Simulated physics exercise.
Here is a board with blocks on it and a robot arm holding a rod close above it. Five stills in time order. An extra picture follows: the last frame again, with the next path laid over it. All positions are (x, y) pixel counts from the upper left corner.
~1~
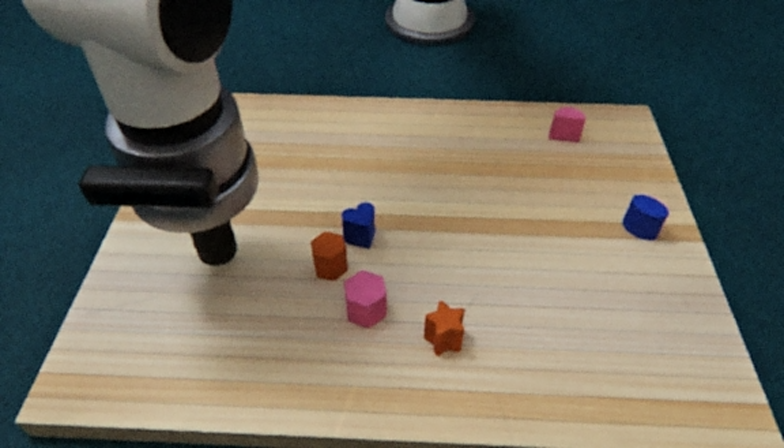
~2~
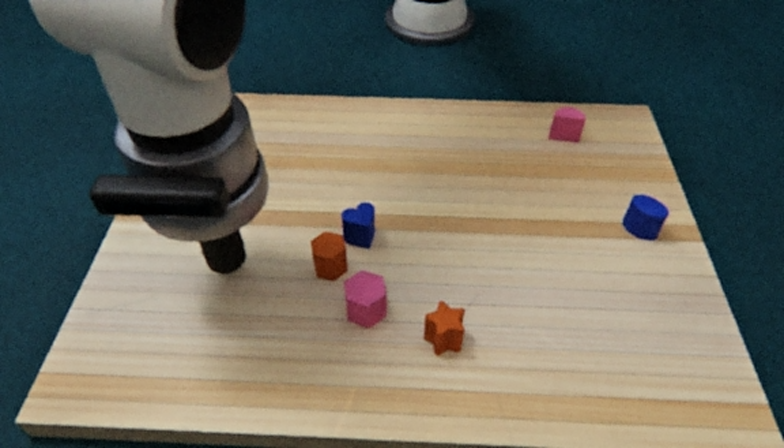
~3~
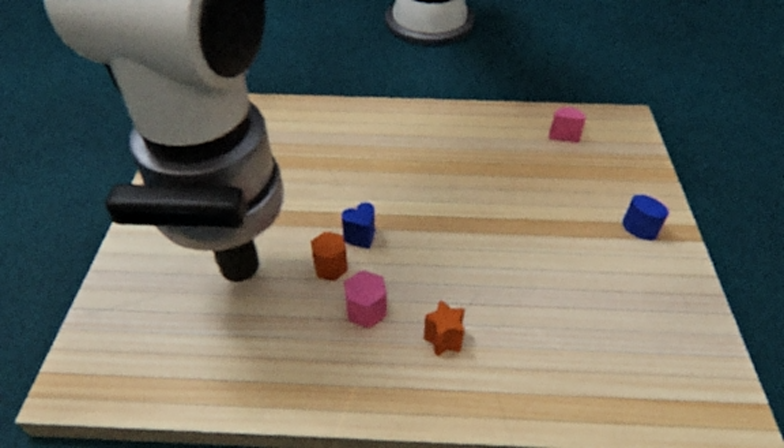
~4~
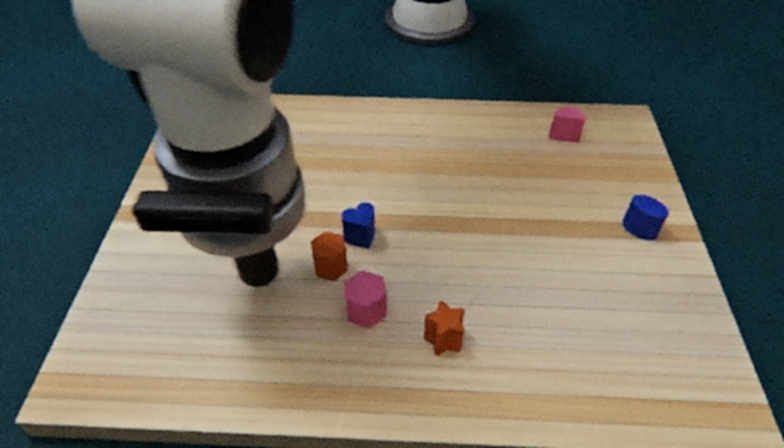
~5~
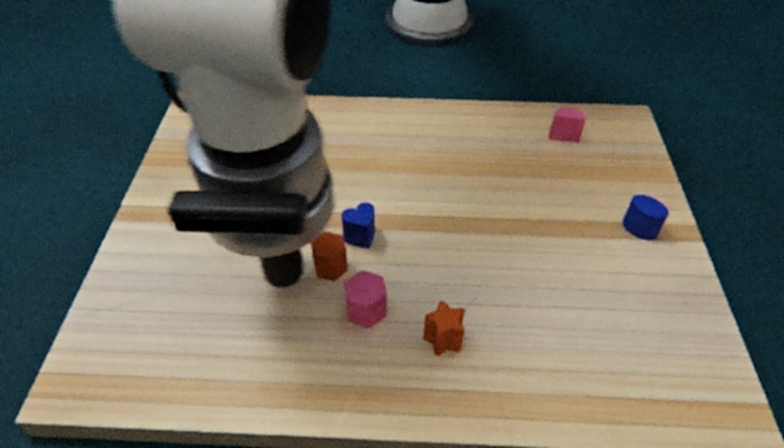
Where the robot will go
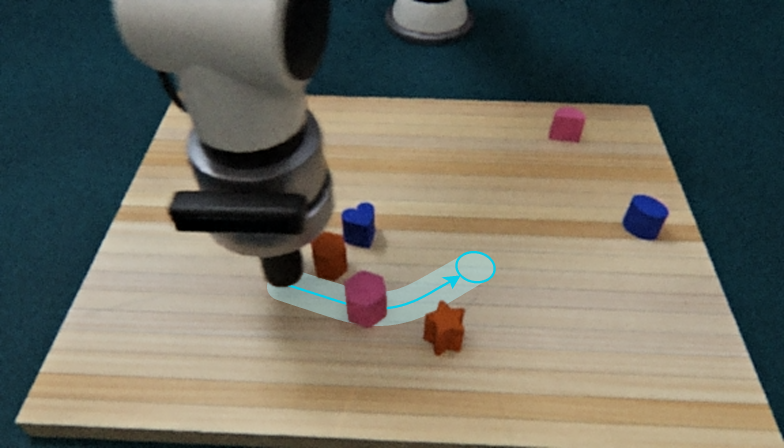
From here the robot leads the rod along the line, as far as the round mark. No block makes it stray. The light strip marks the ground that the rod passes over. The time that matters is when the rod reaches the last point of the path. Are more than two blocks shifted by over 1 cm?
No, I don't think so.
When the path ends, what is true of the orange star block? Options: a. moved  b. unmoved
Correct choice: A.
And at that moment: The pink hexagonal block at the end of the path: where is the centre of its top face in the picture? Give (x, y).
It will likely be found at (450, 302).
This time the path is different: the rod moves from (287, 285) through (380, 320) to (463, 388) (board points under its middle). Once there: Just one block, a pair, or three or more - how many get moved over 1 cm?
The number is two.
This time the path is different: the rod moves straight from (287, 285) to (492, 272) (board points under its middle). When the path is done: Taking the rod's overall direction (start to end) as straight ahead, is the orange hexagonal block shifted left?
Yes, it checks out.
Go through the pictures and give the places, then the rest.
In the first picture, lower end of the rod (218, 252), tops of blocks, orange hexagonal block (328, 244), pink hexagonal block (365, 287), orange star block (447, 317).
In the second picture, rod (227, 260), blocks as before.
In the third picture, rod (240, 267), blocks as before.
In the fourth picture, rod (259, 272), blocks as before.
In the fifth picture, rod (284, 272), orange hexagonal block (328, 244), pink hexagonal block (365, 287), orange star block (447, 317).
The drawn path runs from (287, 285) over (351, 305) and (420, 298) to (475, 267).
The first path, step by step. One third of the way, rod (352, 293); pink hexagonal block (392, 295).
Two thirds of the way, rod (423, 285); pink hexagonal block (449, 303), turned 65° clockwise; orange star block (470, 331), turned 15° clockwise.
At the end, rod (478, 254); orange hexagonal block not moved; pink hexagonal block (450, 302), turned 70° clockwise; orange star block (470, 332), turned 15° clockwise.
